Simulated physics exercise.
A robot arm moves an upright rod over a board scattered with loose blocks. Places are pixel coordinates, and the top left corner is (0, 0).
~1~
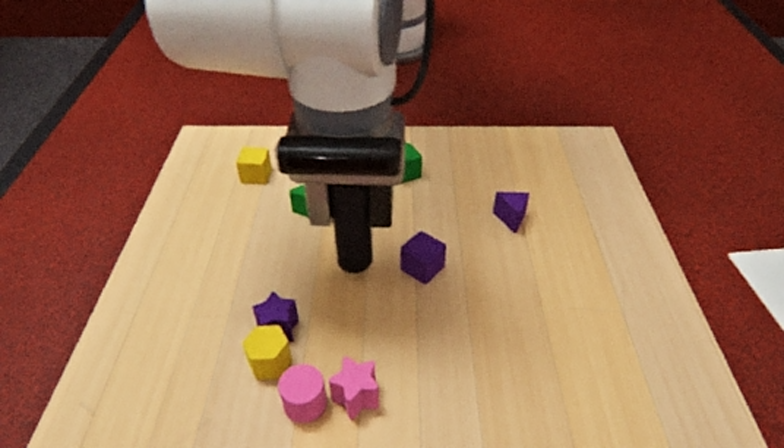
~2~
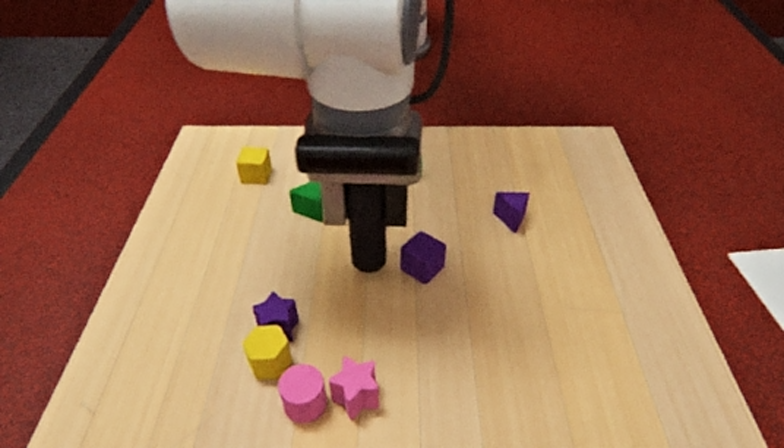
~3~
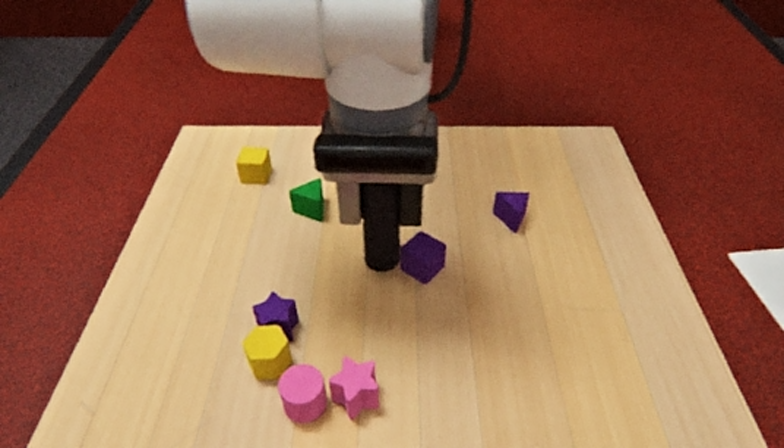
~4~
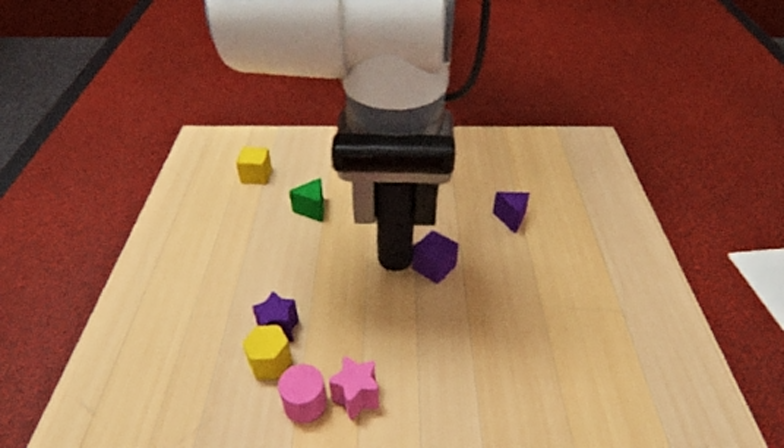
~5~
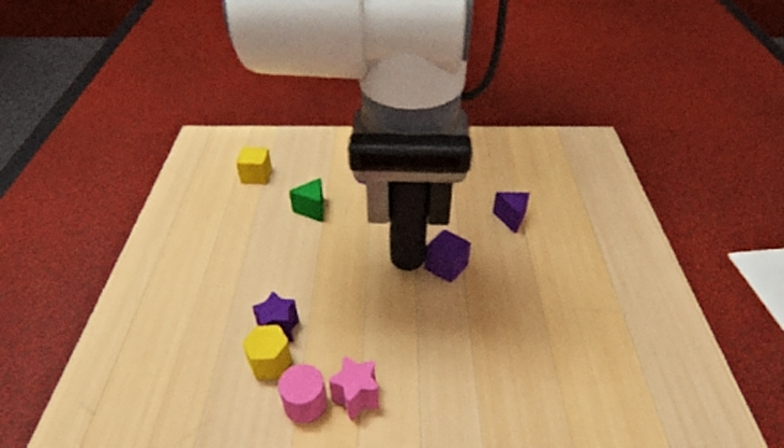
On a wooden board, a robot arm moves its black rod rightward through scattered coloured blocks, nudging a purple block right.
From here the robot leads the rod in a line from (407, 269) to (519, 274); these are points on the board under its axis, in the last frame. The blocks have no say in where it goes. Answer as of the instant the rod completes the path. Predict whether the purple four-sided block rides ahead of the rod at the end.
The purple four-sided block won't stay at the front of the rod.
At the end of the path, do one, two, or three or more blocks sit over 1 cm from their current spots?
The answer is one block, counting only moves over 1 cm.
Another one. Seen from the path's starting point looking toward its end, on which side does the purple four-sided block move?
That block drifts left.
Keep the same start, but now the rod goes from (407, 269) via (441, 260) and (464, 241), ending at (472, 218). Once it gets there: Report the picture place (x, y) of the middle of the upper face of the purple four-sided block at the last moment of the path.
Around pixel (496, 238).
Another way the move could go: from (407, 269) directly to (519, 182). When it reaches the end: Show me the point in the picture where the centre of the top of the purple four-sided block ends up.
It should be at (476, 236) by then.
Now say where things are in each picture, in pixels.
Tip of the rod (355, 261), middles of tops, purple four-sided block (424, 246), purple three-sided block (515, 199), in the first frame.
Rod (369, 260), nothing pushed, in the second frame.
Rod (382, 259), nothing pushed, in the third frame.
Rod (395, 259), purple four-sided block (436, 245), in the fourth frame.
Rod (408, 258), purple four-sided block (448, 245), purple three-sided block (515, 199), in the fifth frame.
On the path given first. One third of the way, rod (446, 260); purple four-sided block (484, 241), turned 20° anticlockwise.
Two thirds of the way, rod (484, 262); purple four-sided block (510, 235), turned 70° anticlockwise.
At the end, rod (522, 263); purple four-sided block (528, 229), turned 115° anticlockwise; purple three-sided block unmoved.
